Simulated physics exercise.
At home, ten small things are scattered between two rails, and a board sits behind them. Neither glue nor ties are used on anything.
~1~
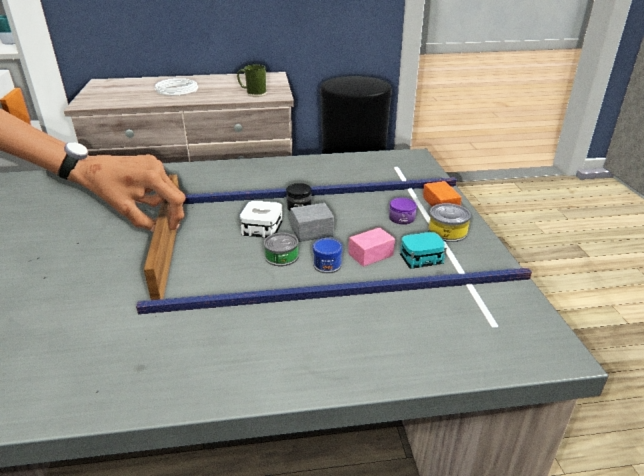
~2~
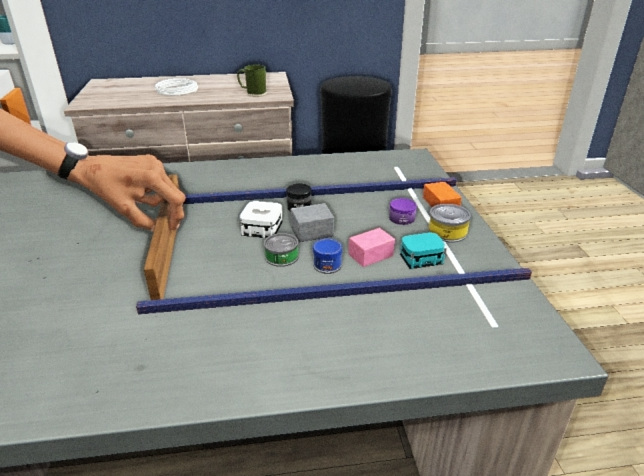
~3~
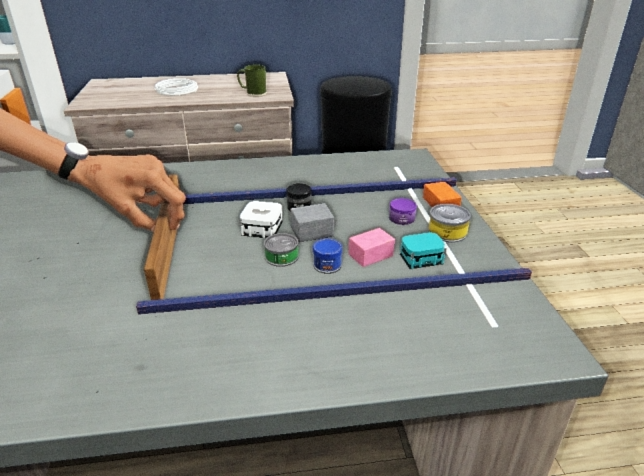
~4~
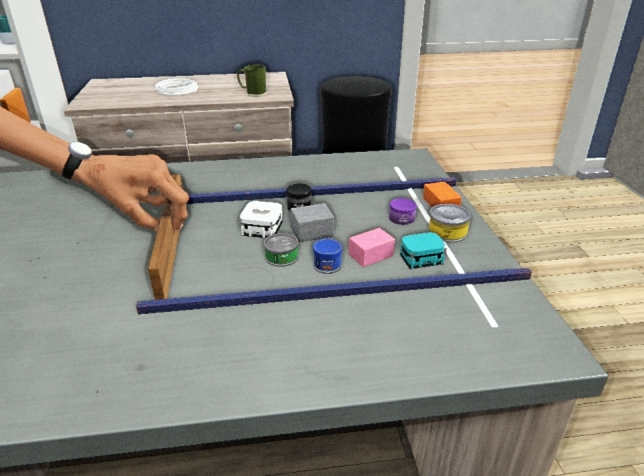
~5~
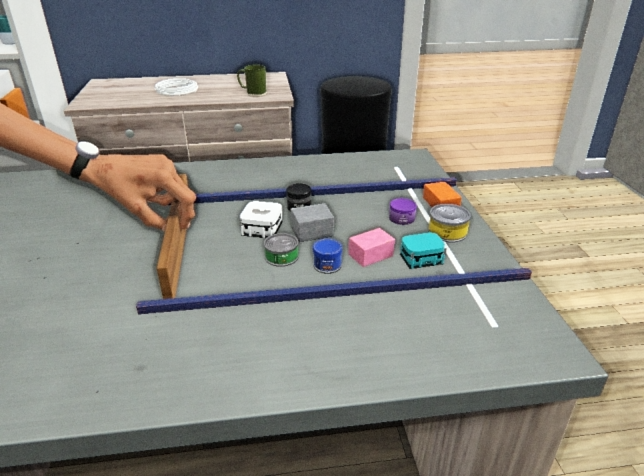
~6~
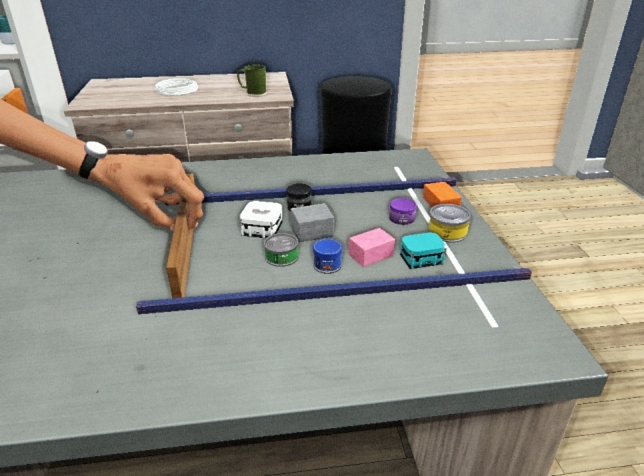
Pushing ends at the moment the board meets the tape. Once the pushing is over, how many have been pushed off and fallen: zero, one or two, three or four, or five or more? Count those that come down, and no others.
The number of pieces cleared off the edge is going to be one or two exactly.
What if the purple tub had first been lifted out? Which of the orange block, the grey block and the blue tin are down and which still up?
Orange block still up; grey block still up; blue tin still up.
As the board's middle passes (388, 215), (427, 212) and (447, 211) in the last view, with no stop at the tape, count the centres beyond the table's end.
Counts by place: 0 / 1 / 4.
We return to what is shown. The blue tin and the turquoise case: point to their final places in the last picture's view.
I'd put one close to (473, 257) and the other close to (515, 254).
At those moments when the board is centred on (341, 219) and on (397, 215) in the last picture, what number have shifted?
I make it 7 at the first spot and 10 at the other.
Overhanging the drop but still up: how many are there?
My count gives 4.
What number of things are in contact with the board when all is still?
The count in contact is 4.
Early on, none off yet; orange block at rest near (442, 198); yellow pot at rest near (449, 223); purple tub at rest near (403, 212).
Finally, the number that fall off is one or two; lost, yellow pot.
